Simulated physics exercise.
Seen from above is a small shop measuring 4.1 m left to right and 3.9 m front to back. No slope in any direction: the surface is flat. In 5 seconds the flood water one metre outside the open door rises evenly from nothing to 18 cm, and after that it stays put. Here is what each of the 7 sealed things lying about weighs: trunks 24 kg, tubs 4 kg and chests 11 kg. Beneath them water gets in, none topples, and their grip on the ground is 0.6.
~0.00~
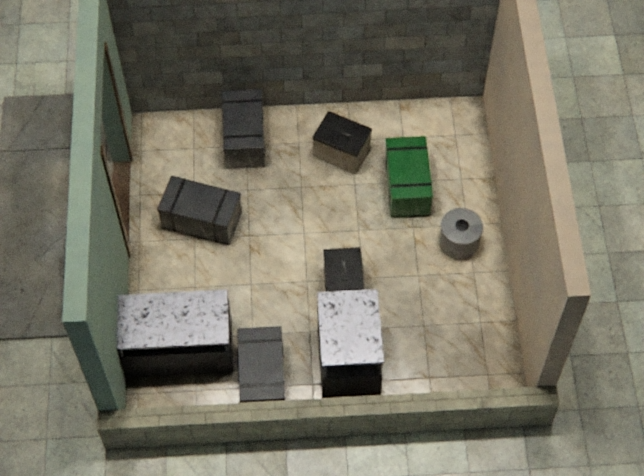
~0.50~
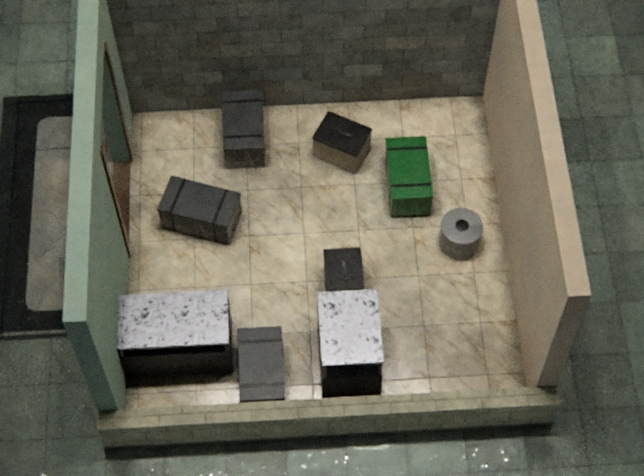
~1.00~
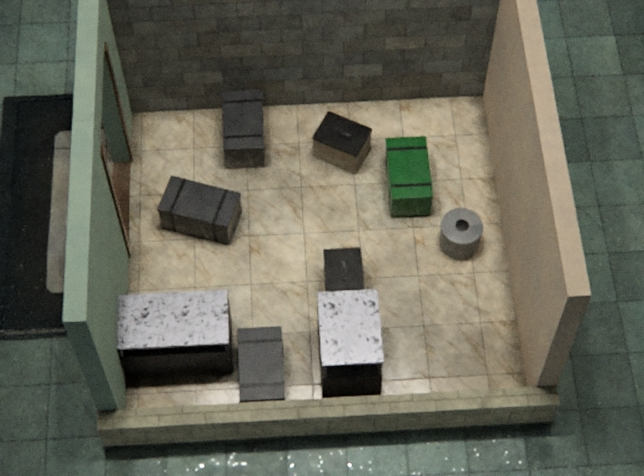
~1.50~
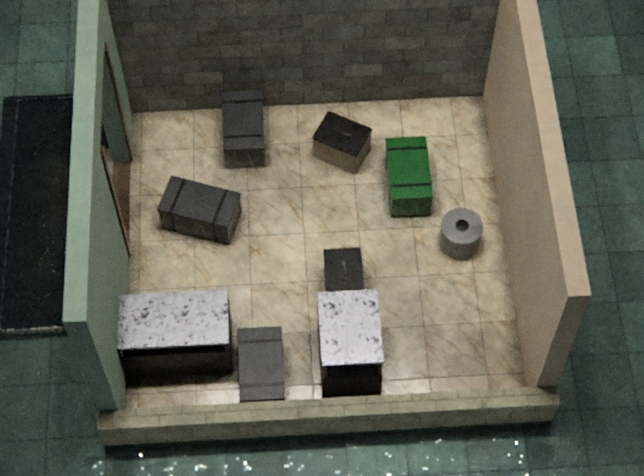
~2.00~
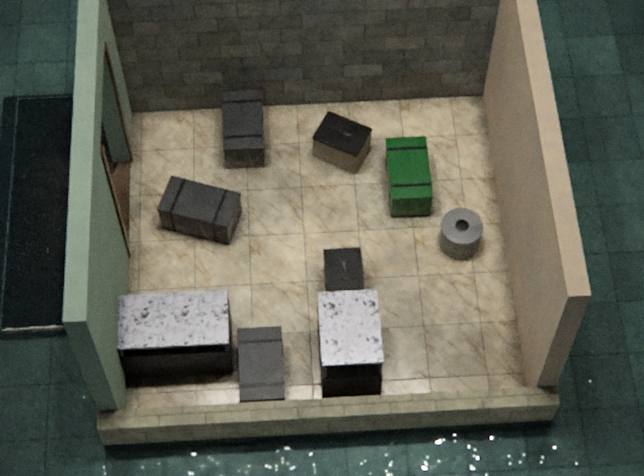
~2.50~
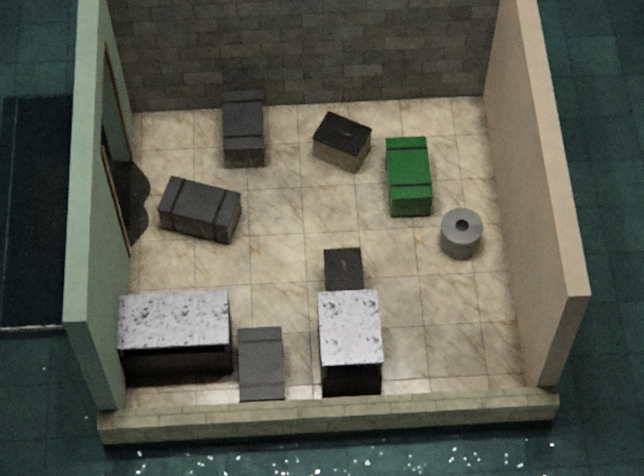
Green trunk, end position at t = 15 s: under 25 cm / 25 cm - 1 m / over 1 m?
25 cm - 1 m.
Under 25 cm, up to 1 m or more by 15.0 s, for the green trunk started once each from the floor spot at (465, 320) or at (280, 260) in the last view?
At the first spot it edges a bit, and at the second it winds up well off.
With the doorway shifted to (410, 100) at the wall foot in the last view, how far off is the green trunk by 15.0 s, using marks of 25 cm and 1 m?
Result for the green trunk - displaced a long way.
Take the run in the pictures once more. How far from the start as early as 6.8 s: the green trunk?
About 0 cm out of place.
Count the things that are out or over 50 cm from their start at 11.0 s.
4.
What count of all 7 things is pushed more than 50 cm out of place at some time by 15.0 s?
That makes 6.
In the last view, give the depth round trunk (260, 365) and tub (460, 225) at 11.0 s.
I'd estimate 5 cm for the first and 8 cm for the second.
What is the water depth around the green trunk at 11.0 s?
Near 7 cm deep.
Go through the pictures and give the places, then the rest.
In the first picture, the green trunk at (409, 167) rests on the ground; 0.0 m2 under water; 0 of 7 have shifted.
In the second picture, the green trunk at (409, 167) rests on the ground; 0.0 m2 under water; 0 of 7 have shifted.
In the third picture, the green trunk at (409, 167) rests on the ground; water covers 0.0 m2; 0 of 7 have shifted.
In the fourth picture, the green trunk at (409, 167) rests on the ground; 0.0 m2 under water; 0 of 7 have shifted.
In the fifth picture, the green trunk at (409, 167), on the bottom; water covers 0.0 m2; 0 of 7 have shifted.
In the sixth picture, the green trunk at (409, 167) rests on the ground; 0.1 m2 under water; 0 of 7 have shifted.
After 3.5 s the green trunk is near (409, 167), 0.0 m from its start, aground; 0 afloat.
After 6.8 s the green trunk is near (409, 167), 0.0 m from its start, aground; 0 afloat.
After 11.0 s the green trunk is near (431, 166), 0.2 m from its start, afloat; 6 afloat.
After 15.0 s the green trunk is near (455, 135), 0.6 m from its start, afloat; 6 afloat.
